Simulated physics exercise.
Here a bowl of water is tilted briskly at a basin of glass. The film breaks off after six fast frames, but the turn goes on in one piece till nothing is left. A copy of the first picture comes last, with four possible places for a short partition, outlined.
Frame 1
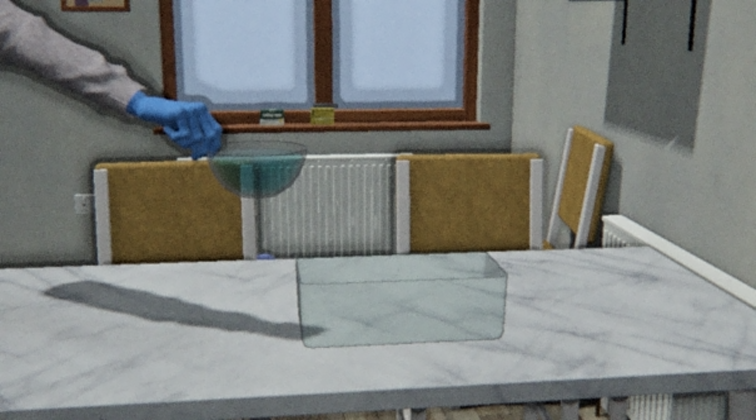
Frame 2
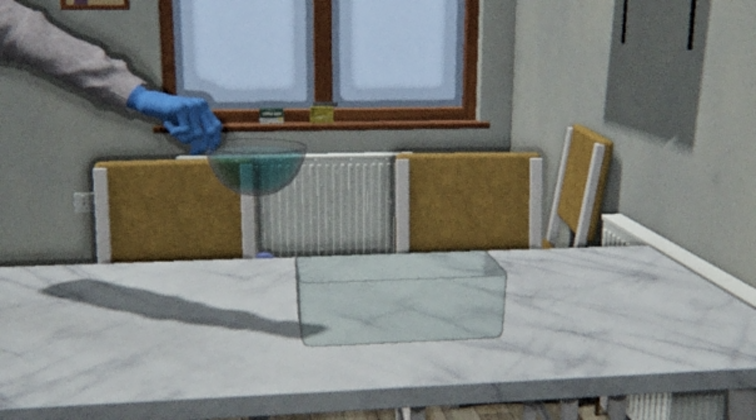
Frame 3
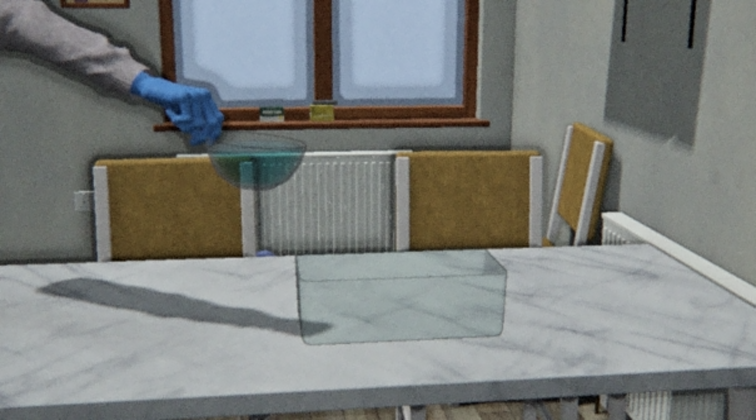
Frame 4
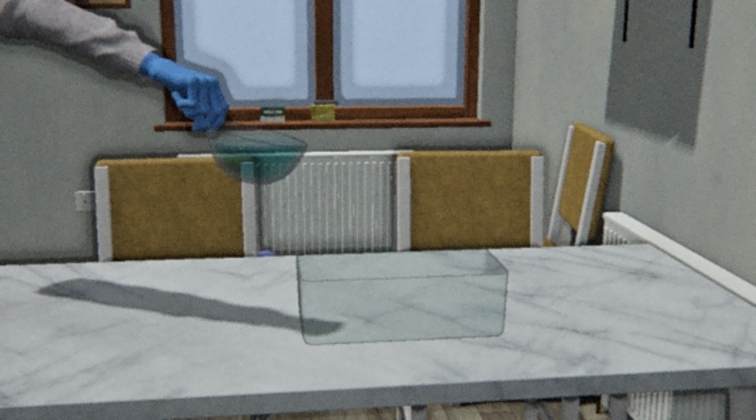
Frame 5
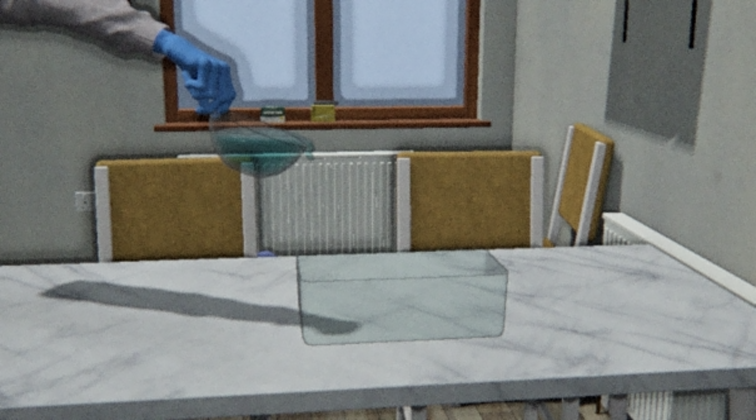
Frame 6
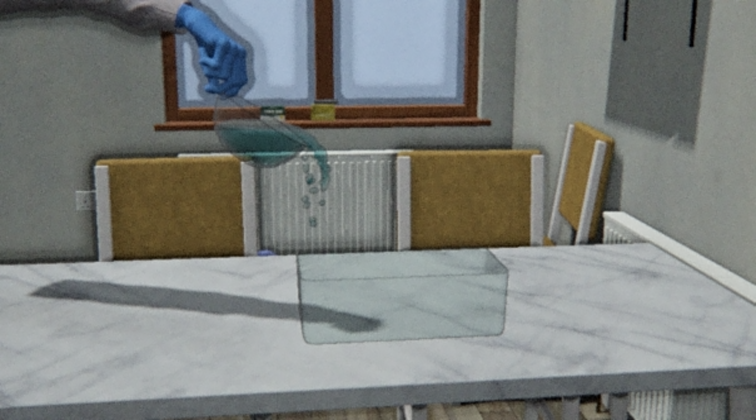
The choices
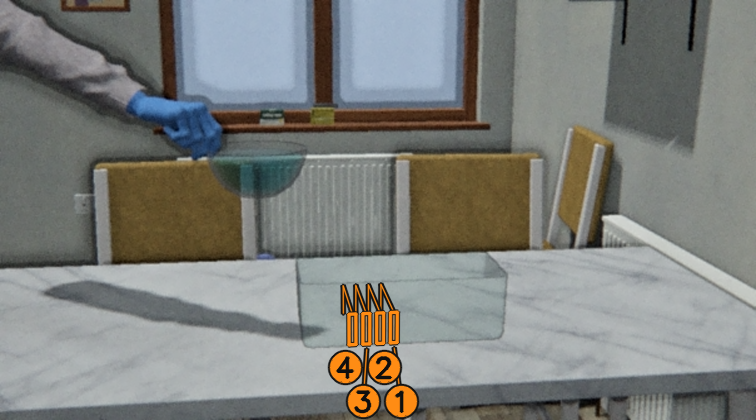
In the video, a blue-gloved hand holds a clear bowl of bluish-green water above and left of a glass basin on a marble table, then tilts it rightward until water runs over the lip and separates into drops.
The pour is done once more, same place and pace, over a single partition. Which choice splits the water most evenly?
Best: 1.
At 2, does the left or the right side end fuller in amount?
The right one.
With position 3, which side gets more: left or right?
More ends on the right.
In orange, 1 at (394, 347); 2 at (380, 348); 3 at (366, 349); 4 at (352, 349).
With 1, about 46 % ends left of the wall and 52 % right of it.
With 2, about 20 % ends left of the wall and 78 % right of it.
With 3, about 10 % ends left of the wall and 88 % right of it; 3 % is lost outside.
With 4, about 5 % ends left of the wall and 92 % right of it; 3 % is lost outside.
